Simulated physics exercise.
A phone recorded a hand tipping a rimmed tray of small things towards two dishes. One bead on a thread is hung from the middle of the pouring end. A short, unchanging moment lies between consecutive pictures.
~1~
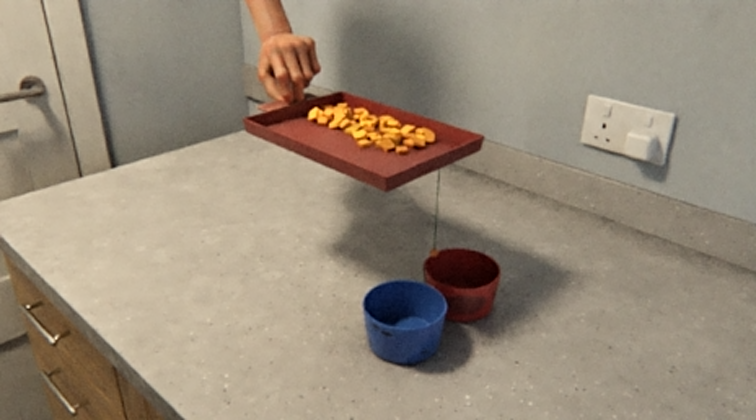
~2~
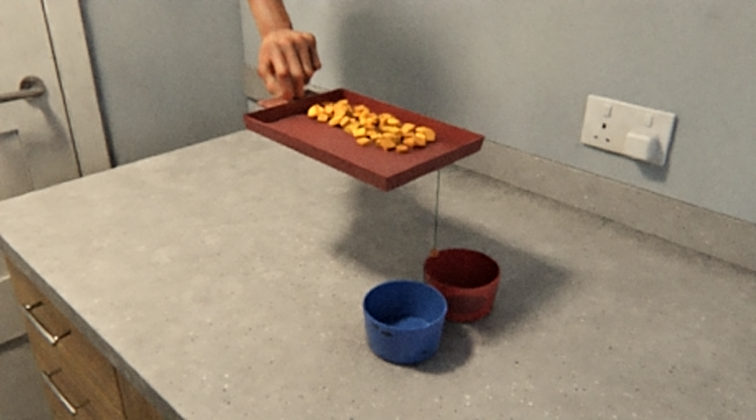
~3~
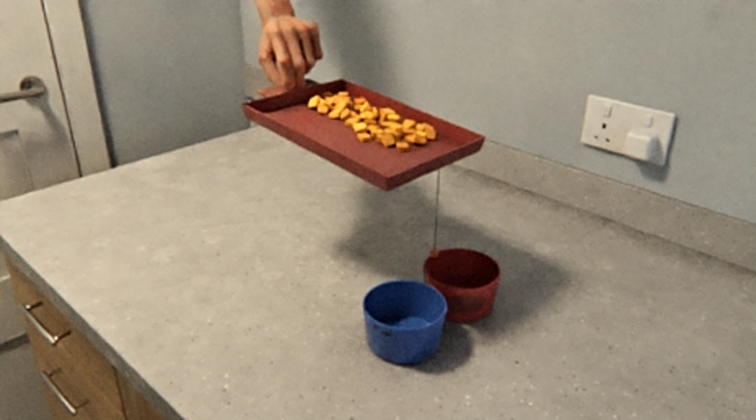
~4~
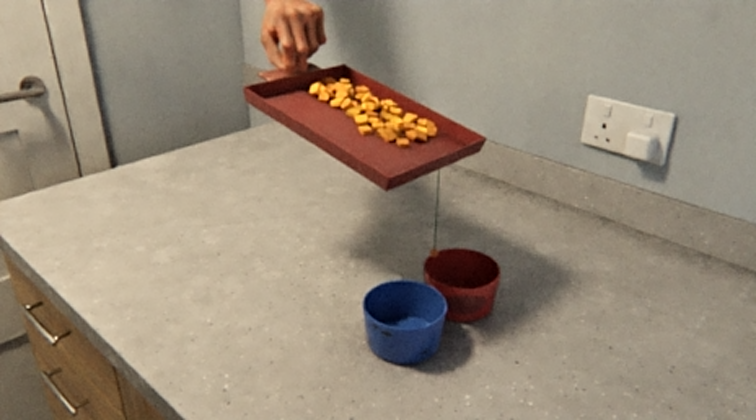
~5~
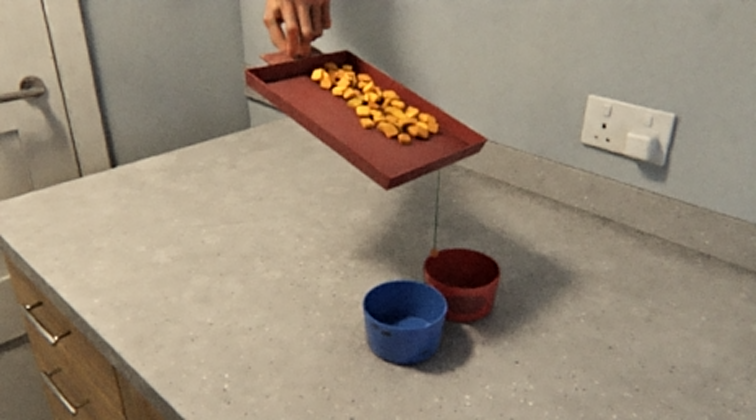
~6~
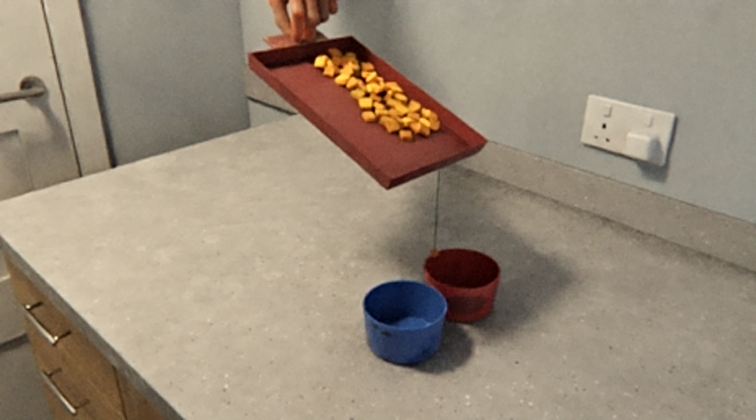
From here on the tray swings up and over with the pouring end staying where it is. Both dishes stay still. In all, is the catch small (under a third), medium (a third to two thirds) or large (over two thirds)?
Medium.
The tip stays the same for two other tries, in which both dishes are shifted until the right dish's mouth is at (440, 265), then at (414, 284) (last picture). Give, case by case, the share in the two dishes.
10 and 10 %.
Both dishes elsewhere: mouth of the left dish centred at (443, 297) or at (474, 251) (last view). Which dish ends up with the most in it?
Run 1: The one on the right side. Run 2: The one on the left side.
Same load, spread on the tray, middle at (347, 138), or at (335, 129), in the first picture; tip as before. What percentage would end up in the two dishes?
Roughly 50 and 50 percent, in that order.
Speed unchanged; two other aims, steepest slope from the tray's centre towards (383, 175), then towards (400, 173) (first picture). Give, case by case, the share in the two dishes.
So it's 80 percent with the first slope and 90 percent with the other.
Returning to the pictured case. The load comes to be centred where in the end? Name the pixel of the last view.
I'd say the middle ends up at about (476, 303).
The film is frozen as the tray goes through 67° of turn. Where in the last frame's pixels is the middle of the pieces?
The load is centred near (458, 143).
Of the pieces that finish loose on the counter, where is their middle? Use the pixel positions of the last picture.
Close to pixel (527, 307) in the last view.
Soon, tray tipped steeply; nearly all on the tray; a small part in the air.
A while on, tray tipped past a quarter turn; about half on the tray; a stray few in the left dish; a small part in the right dish; about a quarter outside both; a small part in the air.
Towards the end, tray tipped past a quarter turn; a small part in the left dish; about half in the right dish; about half outside both.
Finally, tray tipped past a quarter turn; a small part in the left dish; about half in the right dish; about half outside both.
